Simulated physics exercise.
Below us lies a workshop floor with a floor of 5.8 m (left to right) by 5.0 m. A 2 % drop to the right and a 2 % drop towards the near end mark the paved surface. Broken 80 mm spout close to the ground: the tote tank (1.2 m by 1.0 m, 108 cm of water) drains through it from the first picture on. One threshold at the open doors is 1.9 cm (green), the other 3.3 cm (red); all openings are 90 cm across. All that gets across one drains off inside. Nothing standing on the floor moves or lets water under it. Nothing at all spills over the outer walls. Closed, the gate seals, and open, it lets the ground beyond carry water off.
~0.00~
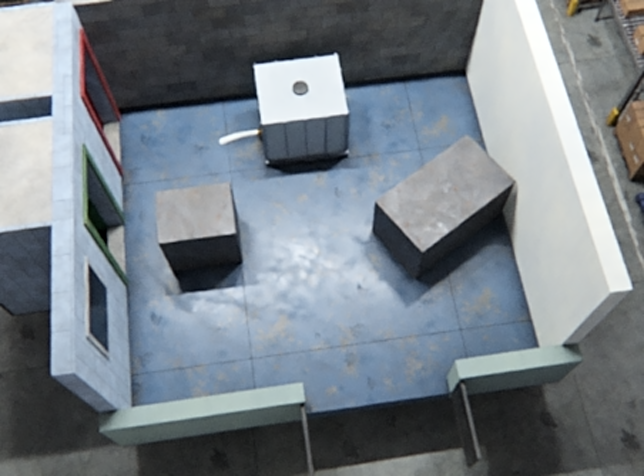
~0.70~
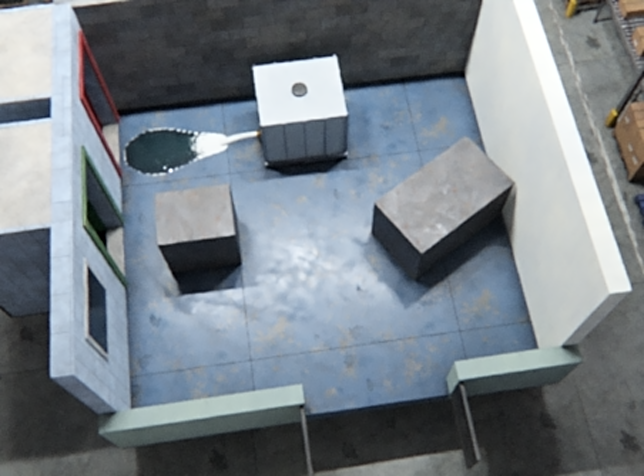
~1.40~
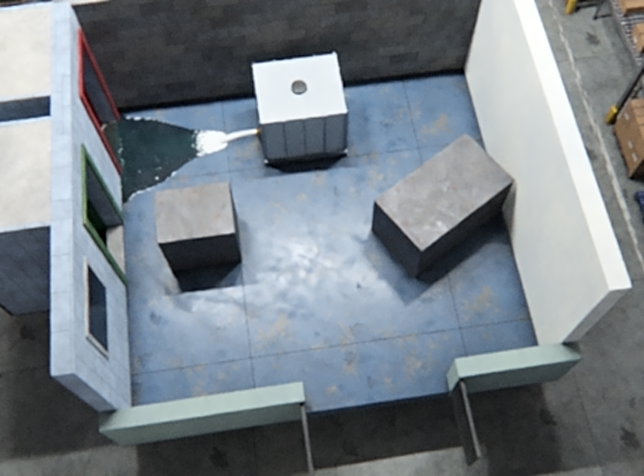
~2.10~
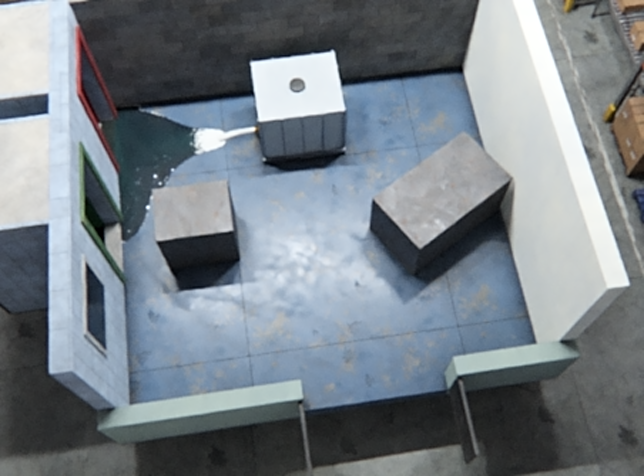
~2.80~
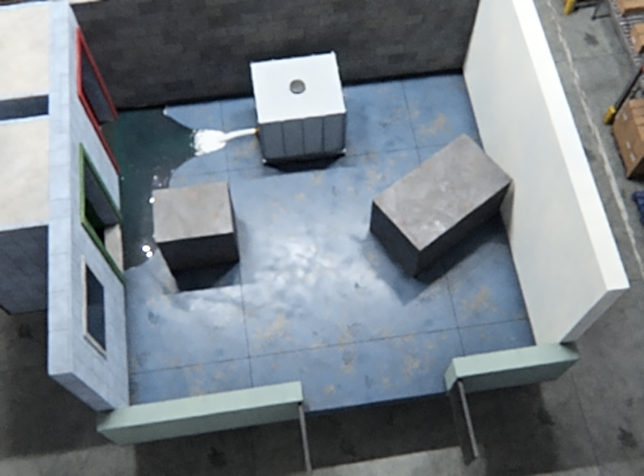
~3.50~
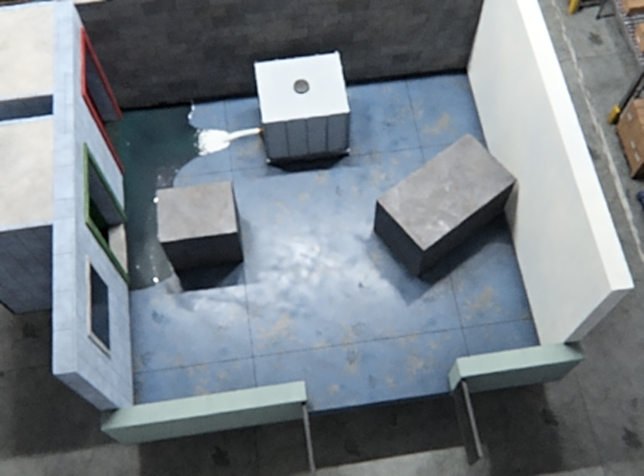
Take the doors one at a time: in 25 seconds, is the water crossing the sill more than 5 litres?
At the end, the green door misses the cutoff. The red door beats the cutoff.
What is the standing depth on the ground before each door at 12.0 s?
In cm: Green 1.0, red 5.5.
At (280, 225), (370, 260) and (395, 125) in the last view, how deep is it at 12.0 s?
Roughly 0.6 cm at the first, 0.4 cm at the second, 0.0 cm at the third.
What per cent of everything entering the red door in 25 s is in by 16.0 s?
I'd say close to 75 in a hundred.
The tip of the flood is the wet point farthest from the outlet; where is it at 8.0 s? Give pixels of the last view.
Look near (175, 413) in the last picture.
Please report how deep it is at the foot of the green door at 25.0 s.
The depth there is around 1.0 cm.
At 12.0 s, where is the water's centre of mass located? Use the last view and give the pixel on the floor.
Close to (205, 240) in the last picture.
After 5.0 s water covers 15 % of the floor and is deepest (7 cm) near (123, 155); green door 0.86 cm at the sill, 0 L in, red door 5.8 cm at the sill, 23 L in.
After 8.0 s water covers 30 % of the floor and is deepest (7 cm) near (122, 145); green door 0.89 cm at the sill, 0 L in, red door 5.6 cm at the sill, 42 L in.
After 12.0 s water covers 40 % of the floor and is deepest (6 cm) near (122, 145); green door 0.92 cm at the sill, 0 L in, red door 5.3 cm at the sill, 63 L in.
After 16.0 s water covers 55 % of the floor and is deepest (6 cm) near (122, 145); green door 0.94 cm at the sill, 0 L in, red door 5.1 cm at the sill, 81 L in.
After 25.0 s water covers 65 % of the floor and is deepest (5 cm) near (122, 145); green door 0.98 cm at the sill, 0 L in, red door 4.5 cm at the sill, 109 L in.
